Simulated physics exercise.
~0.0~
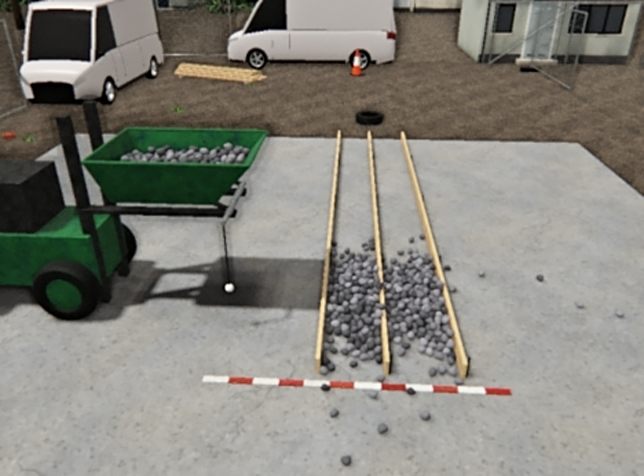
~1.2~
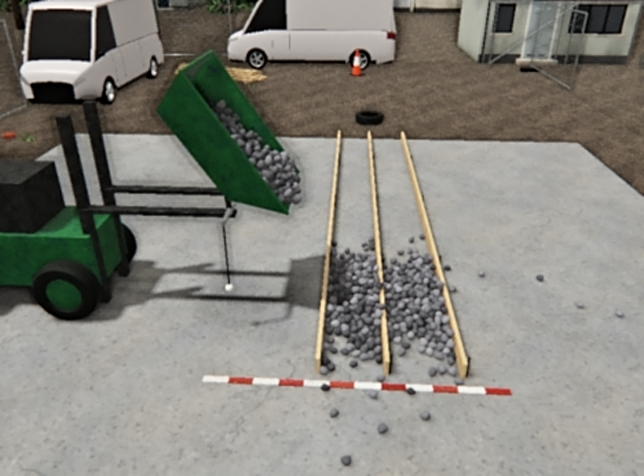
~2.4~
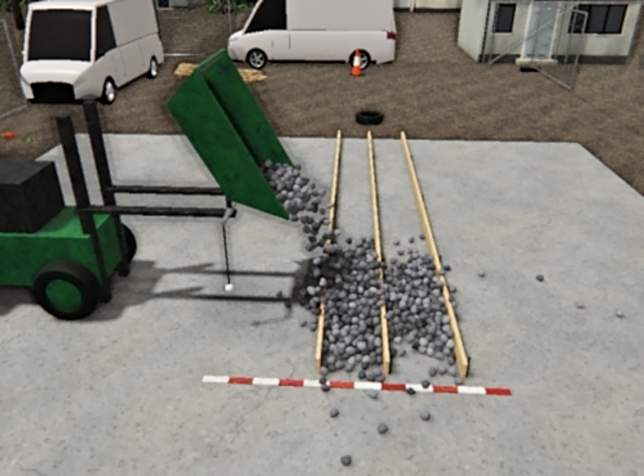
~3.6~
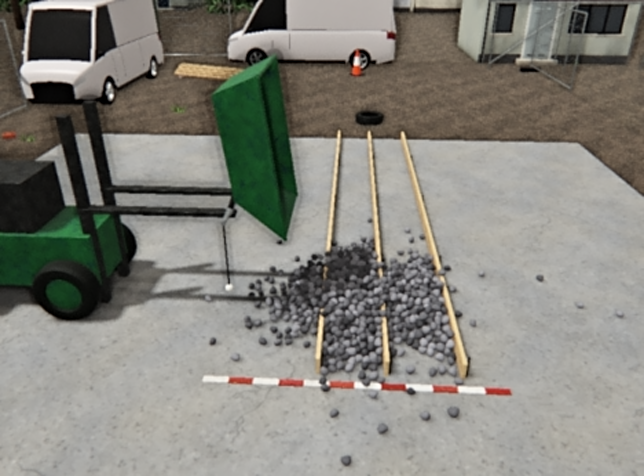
A green fork truck stands at the left of a pale concrete yard, seen from above, holding a green skip of grey stones, with white vans and a small building behind. Three wooden planks run across the floor at the centre, with loose grey stones already heaped between them and a red and white striped staff in front. The skip tips steeply to the right, and its stones slide to the lip. They pour onto the heap, spreading over the planks and spilling left of them. Finally the emptied skip hangs nearly upright above a wider, scattered pile.
